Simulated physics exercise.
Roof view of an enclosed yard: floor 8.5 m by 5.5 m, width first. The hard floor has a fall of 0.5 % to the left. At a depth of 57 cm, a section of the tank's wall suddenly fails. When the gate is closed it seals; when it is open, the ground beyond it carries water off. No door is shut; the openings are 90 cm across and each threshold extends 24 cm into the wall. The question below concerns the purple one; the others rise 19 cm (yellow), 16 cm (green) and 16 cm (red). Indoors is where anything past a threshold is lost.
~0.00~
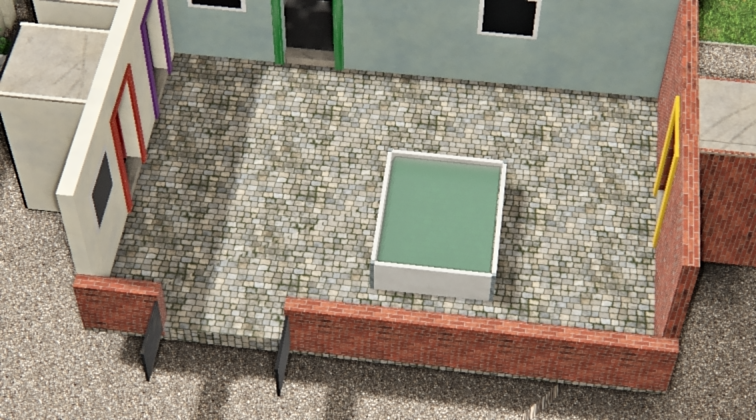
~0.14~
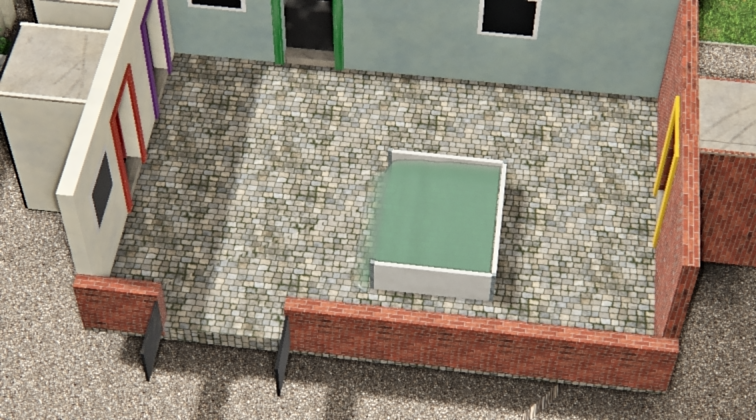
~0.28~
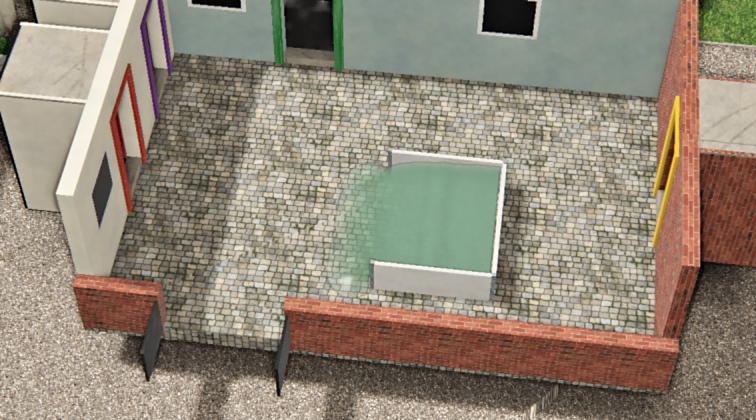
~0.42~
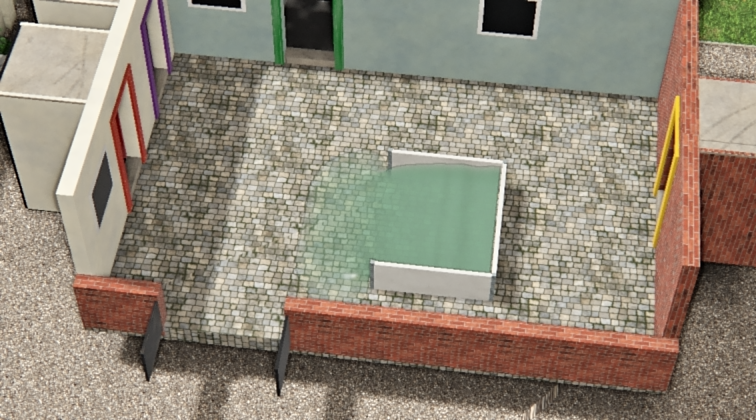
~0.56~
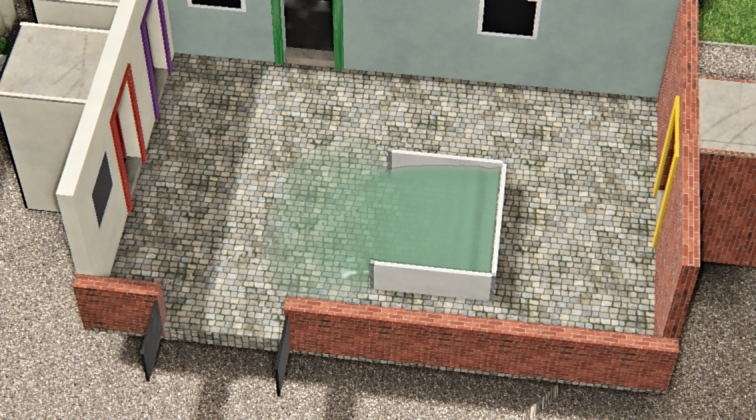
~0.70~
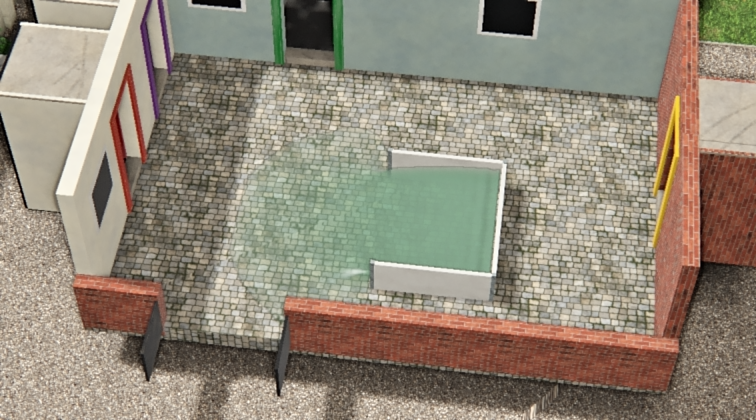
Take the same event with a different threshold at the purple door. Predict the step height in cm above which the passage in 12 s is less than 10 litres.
About 15 cm of height.
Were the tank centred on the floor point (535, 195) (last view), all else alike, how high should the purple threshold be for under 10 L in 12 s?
Then close to 21 cm.
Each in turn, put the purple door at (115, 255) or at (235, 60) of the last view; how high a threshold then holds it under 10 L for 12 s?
About 22 cm, then about 14.5 cm.
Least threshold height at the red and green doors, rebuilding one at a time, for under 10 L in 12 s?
You'd want about 24 centimetres at red and about 6.0 centimetres at green.
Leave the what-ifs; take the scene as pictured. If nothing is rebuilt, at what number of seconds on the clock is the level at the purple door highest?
2.6 s.
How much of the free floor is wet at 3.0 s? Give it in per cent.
Near 45 per cent of the open floor.
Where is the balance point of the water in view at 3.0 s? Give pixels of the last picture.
The water is centred around (255, 206) in the last picture's pixels.
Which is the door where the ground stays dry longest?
The yellow one.
After 1.4 s water covers 35 % of the floor, deepest (22 cm) near (368, 259); it has not reached the purple door.
After 3.0 s water covers 45 % of the floor, deepest (33 cm) near (174, 56); 16 cm at the purple door, 2 litres in over its 14 cm threshold.
After 12.0 s water covers 90 % of the floor, deepest (8 cm) near (614, 121); 6 cm at the purple door, 14 litres in over its 14 cm threshold.
At the purple door as built, the water arrived by 2.1 s and peaked near 17 cm at 2.6 s.
Run again over the same 12 s with other heights there, 20 litres in over 13 cm, 3 litres over 17.5 cm. The limit of 10 litres is kept from about 15 cm up.
